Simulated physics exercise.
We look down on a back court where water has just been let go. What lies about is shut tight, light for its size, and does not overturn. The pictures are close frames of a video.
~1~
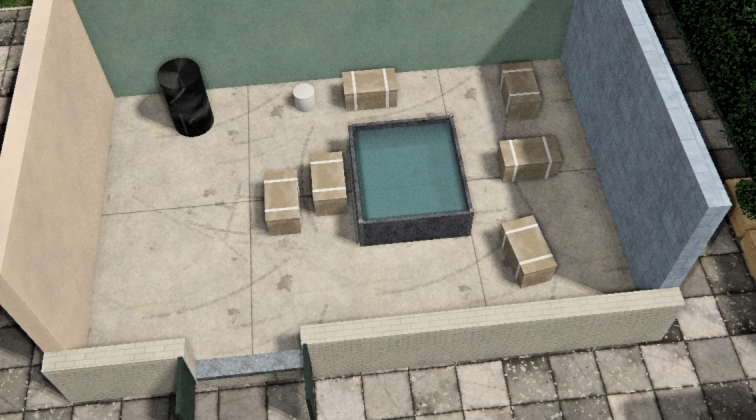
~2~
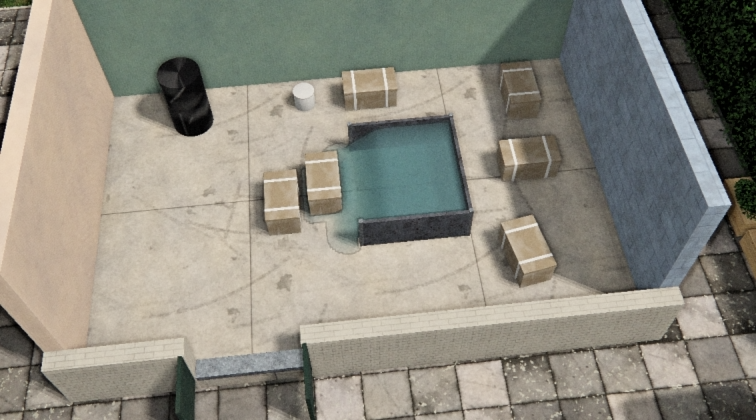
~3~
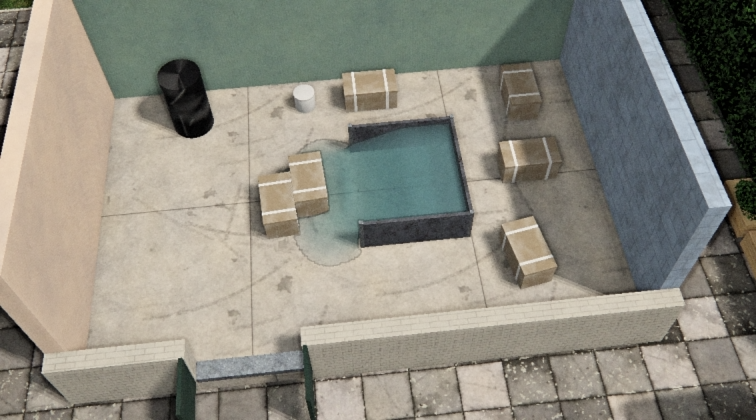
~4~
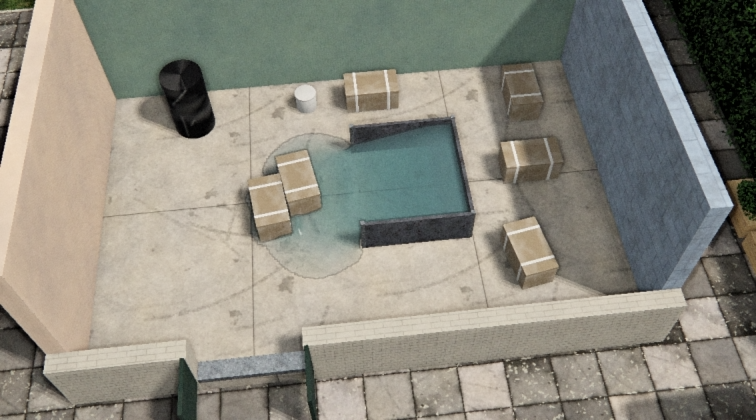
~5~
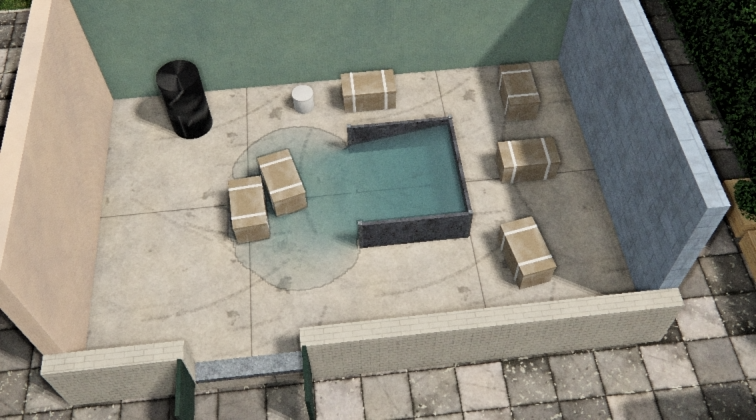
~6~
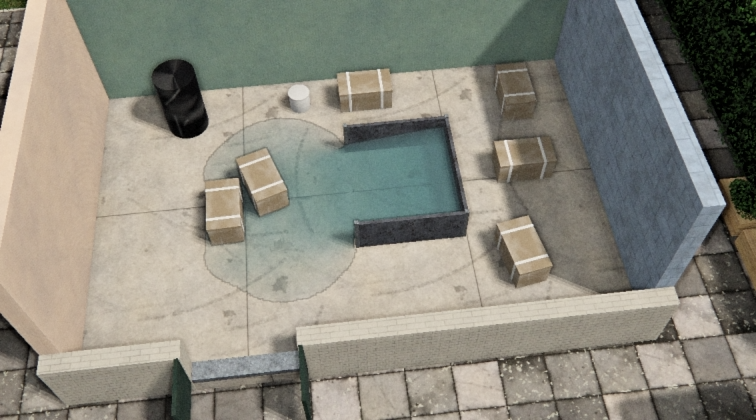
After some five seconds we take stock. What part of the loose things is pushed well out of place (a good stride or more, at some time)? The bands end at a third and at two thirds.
Share: Under a third.
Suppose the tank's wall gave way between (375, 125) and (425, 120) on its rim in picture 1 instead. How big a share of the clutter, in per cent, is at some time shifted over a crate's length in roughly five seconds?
Roughly 60 per cent.
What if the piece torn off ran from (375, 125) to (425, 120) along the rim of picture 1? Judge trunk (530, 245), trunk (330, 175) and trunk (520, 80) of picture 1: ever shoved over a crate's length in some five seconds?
In turn: Under that, less than that, swept aside.
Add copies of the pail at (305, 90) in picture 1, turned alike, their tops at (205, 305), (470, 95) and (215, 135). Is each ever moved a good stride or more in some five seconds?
As listed: Moved that far, short of that, pushed that far.
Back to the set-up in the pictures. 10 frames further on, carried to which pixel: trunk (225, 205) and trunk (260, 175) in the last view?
Around (99, 214) and (118, 163).
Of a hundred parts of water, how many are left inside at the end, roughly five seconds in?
About 94 per cent.
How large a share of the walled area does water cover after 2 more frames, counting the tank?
About 35 per cent.
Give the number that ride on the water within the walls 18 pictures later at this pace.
That makes 2.
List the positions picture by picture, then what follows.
The first frame shows a trunk at (328, 176), on the bottom; a trunk at (281, 195) rests on the ground; 0 of 7 have shifted.
The second frame shows a trunk at (323, 175) rests on the ground, close to its start; a trunk at (281, 194) rests on the ground; 1 of 7 have shifted.
The third frame shows a trunk at (307, 176), on the bottom, close to its start; a trunk at (277, 197) rests on the ground, close to its start; 2 of 7 have shifted.
The fourth frame shows a trunk at (297, 175), on the bottom, a stride from its start; a trunk at (268, 199), on the bottom, close to its start; 2 of 7 have shifted.
The fifth frame shows a trunk at (281, 175) floats, a stride from its start; a trunk at (247, 201) rests on the ground, a stride from its start; 2 of 7 have shifted.
The sixth frame shows a trunk at (261, 174) floats, a stride from its start; a trunk at (223, 203) rests on the ground, a stride from its start; 2 of 7 have shifted.
A moment on, 2 of 7 are well off their spots; 1 afloat.
Next, 2 of 7 are well off their spots; 2 afloat.
Later, 2 of 7 are well off their spots; 2 afloat.
In the end, 2 of 7 are well off their spots, and 2 have been at some point; 3 afloat.
